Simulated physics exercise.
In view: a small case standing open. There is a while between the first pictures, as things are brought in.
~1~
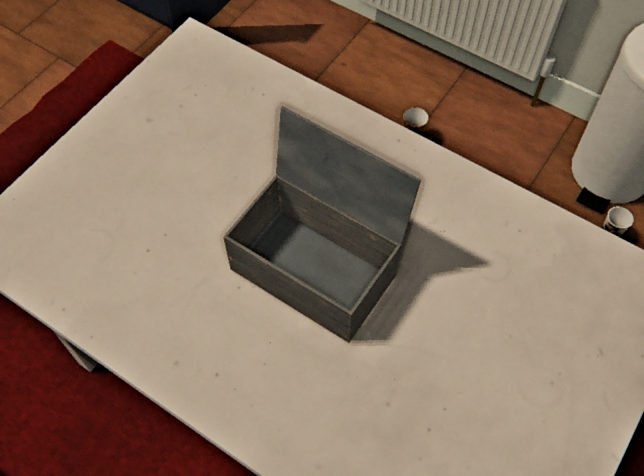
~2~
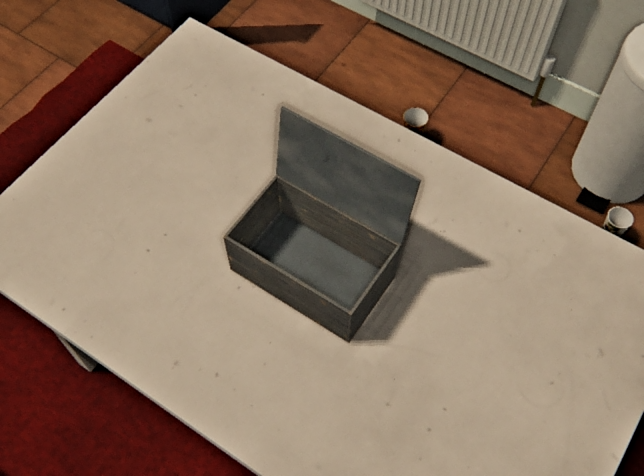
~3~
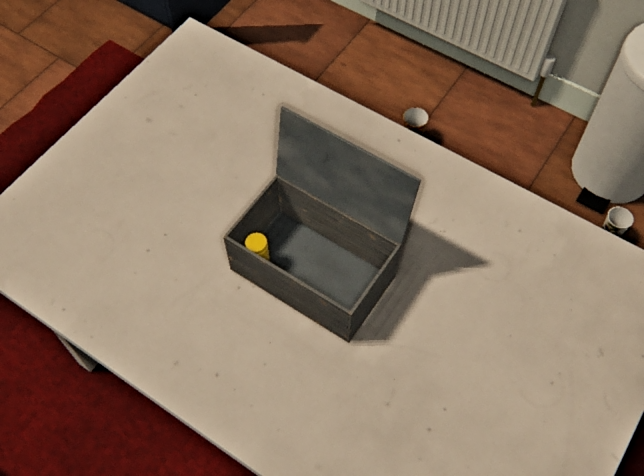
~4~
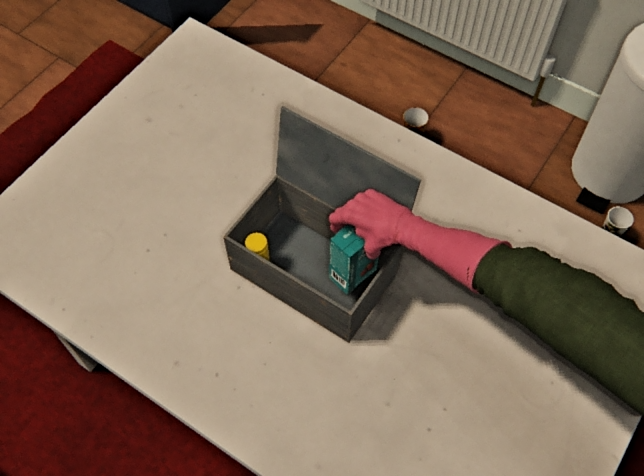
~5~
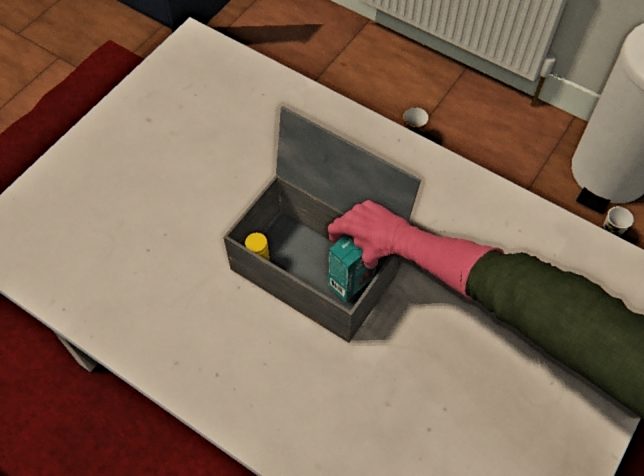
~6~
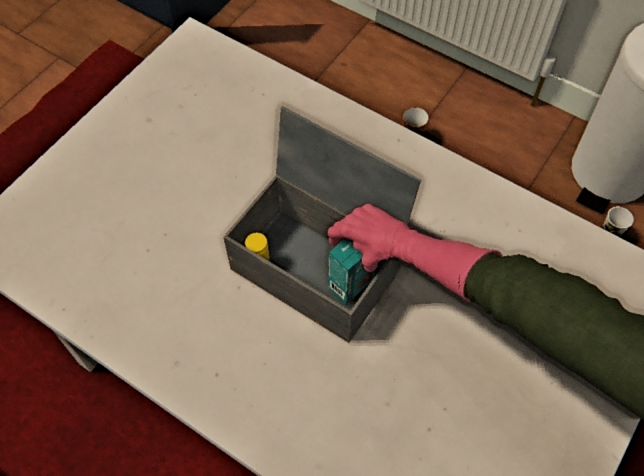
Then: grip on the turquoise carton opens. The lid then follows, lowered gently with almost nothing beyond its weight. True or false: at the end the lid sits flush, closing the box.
False, a gap remains.
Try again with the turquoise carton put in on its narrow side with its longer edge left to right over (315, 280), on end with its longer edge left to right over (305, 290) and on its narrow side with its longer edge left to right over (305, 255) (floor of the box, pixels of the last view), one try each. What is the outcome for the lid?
The first time it goes down completely, the next time it is kept open, and the last time it goes down completely.
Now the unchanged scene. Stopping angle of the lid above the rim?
Near 40° up from the rim.
Then, 1.10 s past the last view, lid starting down.
Then, 1.60 s past the last view, lid 55° above the rim.
Then, 2.80 s past the last view, lid 42° above the rim.
Finally, lid 38° above the rim; both still in place. Final places as the last picture's camera would see them, turquoise carton near (349, 271).
